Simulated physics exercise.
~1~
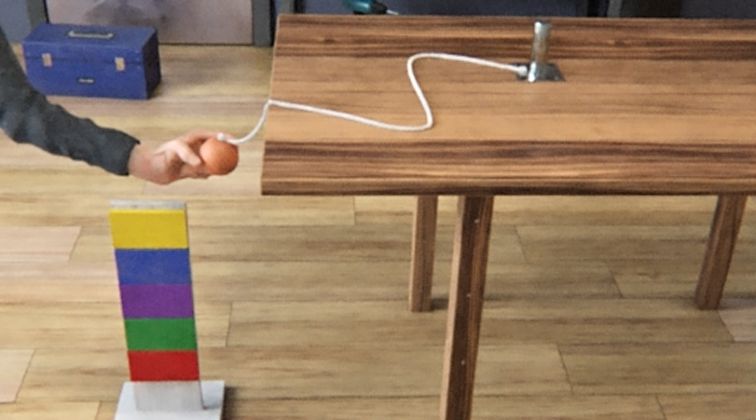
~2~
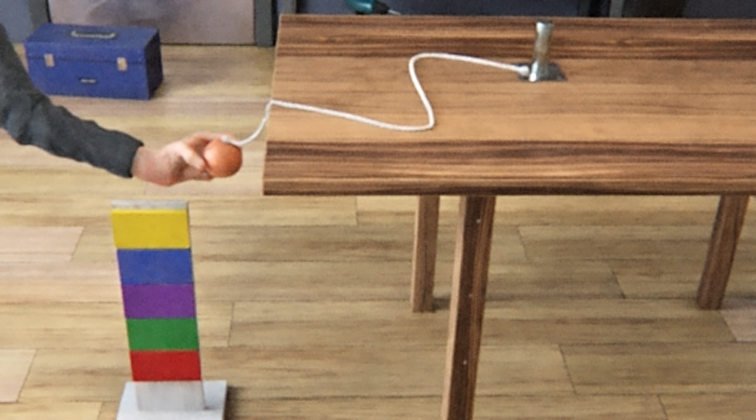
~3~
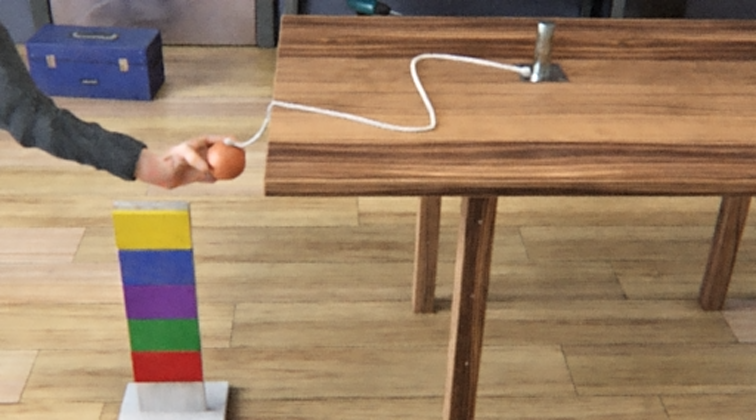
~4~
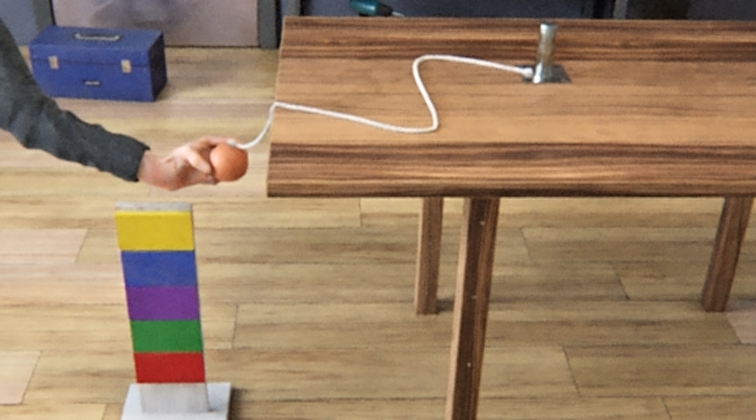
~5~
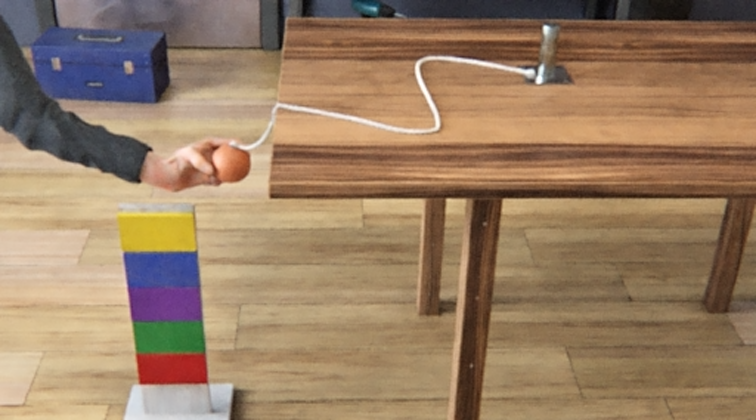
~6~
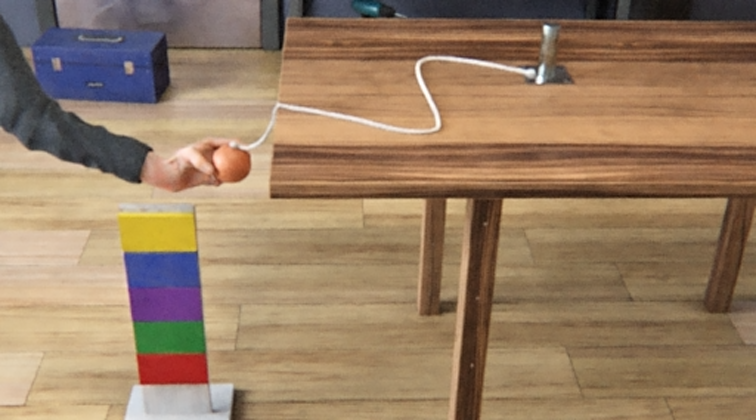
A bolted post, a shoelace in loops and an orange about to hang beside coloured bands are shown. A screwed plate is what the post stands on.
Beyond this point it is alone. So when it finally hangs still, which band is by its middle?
At green.
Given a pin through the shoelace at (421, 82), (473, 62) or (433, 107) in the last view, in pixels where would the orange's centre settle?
Roughly (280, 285), (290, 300) and (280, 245), in that order.
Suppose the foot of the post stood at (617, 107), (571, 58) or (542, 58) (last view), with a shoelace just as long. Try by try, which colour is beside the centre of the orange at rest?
Purple, purple, green.
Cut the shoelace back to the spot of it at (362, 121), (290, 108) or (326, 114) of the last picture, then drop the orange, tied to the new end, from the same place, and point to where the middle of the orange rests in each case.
I'd expect it near (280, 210) on the first try, near (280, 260) on the second and near (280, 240) on the third.
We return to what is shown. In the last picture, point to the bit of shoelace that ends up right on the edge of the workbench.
Around (438, 117).
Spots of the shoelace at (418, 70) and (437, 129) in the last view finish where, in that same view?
End: (392, 79) and then (279, 114).
Early on, orange near (245, 342); level with green.
Midway, orange near (311, 294); level with green.
Near the end, orange near (277, 316); level with green.
Finally, orange near (289, 315); level with green. At green.
